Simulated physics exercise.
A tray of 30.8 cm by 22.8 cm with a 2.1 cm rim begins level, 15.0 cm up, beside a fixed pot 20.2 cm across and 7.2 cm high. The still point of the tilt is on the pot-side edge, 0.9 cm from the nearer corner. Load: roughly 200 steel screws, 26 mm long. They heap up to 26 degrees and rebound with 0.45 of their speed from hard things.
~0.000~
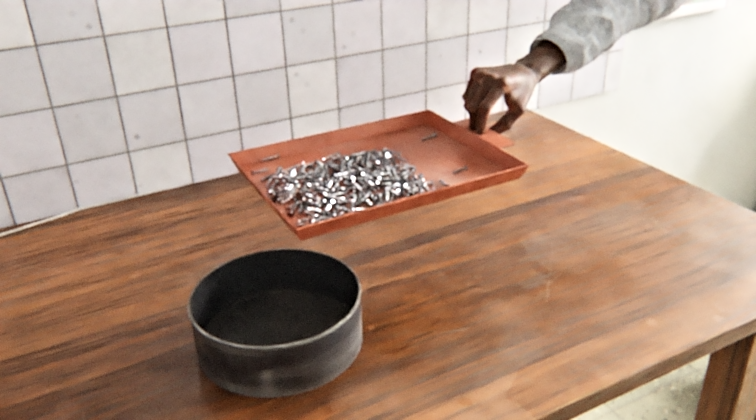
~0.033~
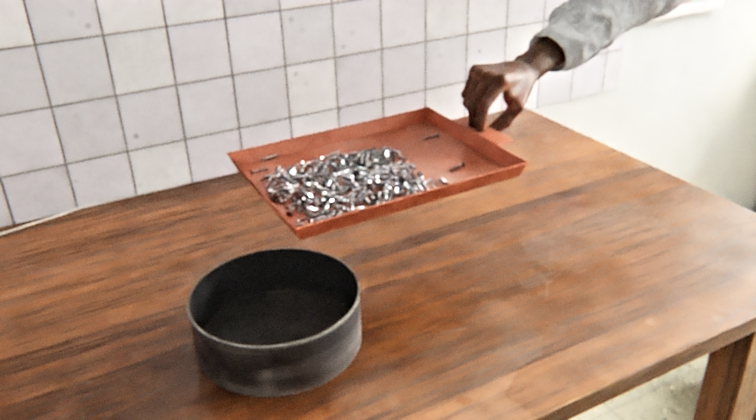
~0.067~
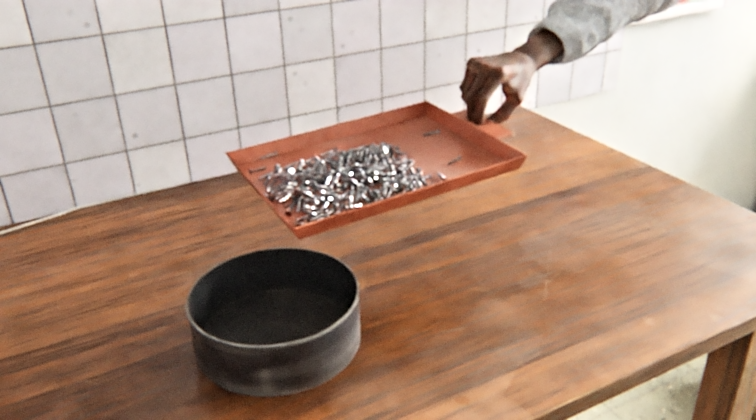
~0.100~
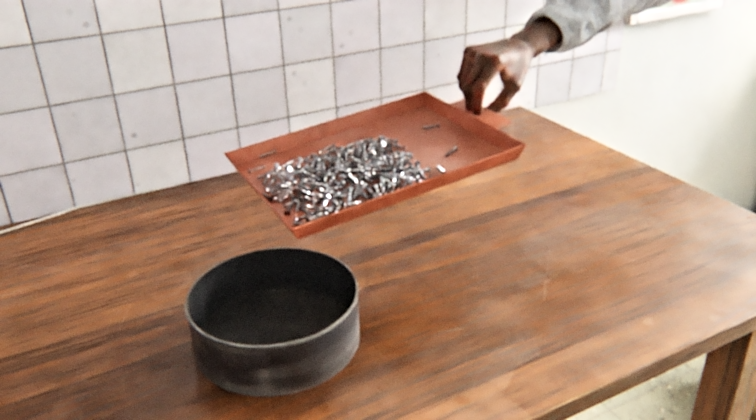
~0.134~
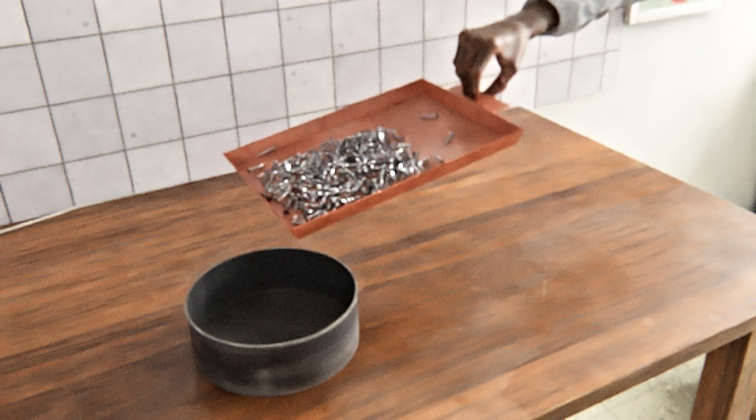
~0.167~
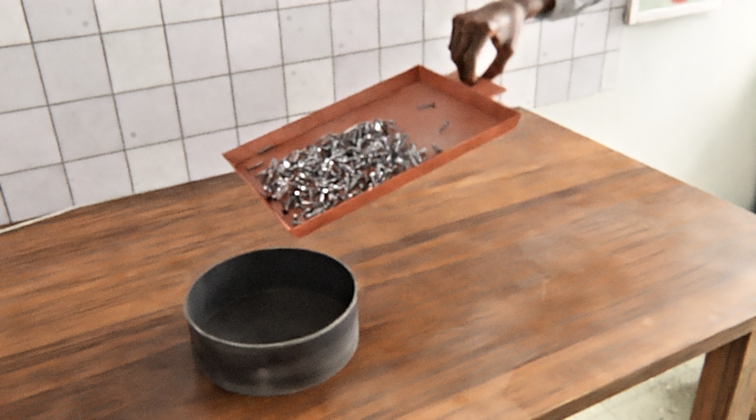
A hand raised the right end of a shallow reddish tray of small metal screws, tilting it down to the left above a wooden table, while a round black pot sat below.
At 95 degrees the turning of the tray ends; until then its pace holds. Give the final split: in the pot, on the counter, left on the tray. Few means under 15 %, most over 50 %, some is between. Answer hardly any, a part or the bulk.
In the pot: The bulk; on the counter: A part; left on the tray: Hardly any.
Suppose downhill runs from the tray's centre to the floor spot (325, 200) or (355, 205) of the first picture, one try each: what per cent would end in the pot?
About 90 and 80 per cent.
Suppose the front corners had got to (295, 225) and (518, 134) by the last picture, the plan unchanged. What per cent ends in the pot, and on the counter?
Pot 100, counter 0.
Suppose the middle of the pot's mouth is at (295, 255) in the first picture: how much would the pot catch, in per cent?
Some 40 per cent.
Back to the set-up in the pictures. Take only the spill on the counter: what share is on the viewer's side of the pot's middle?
Some 0 per cent.
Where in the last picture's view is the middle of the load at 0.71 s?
At about (236, 226).
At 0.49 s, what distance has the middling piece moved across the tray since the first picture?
Roughly 6 cm.
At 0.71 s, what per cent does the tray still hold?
Some 45 per cent of the load.
After 0.49 s, tilt 53 degrees; the tray holds 100 %, the pot 0 %.
Then, at 0.71 s, tilt 80 degrees; the tray holds 45 %, the pot 10 %.
After 1.04 s, tilt 95 degrees; the tray holds 0 %, the pot 60 %.
By 1.8 s all is still; pot 60 %, counter 40 %, tray 0 %.
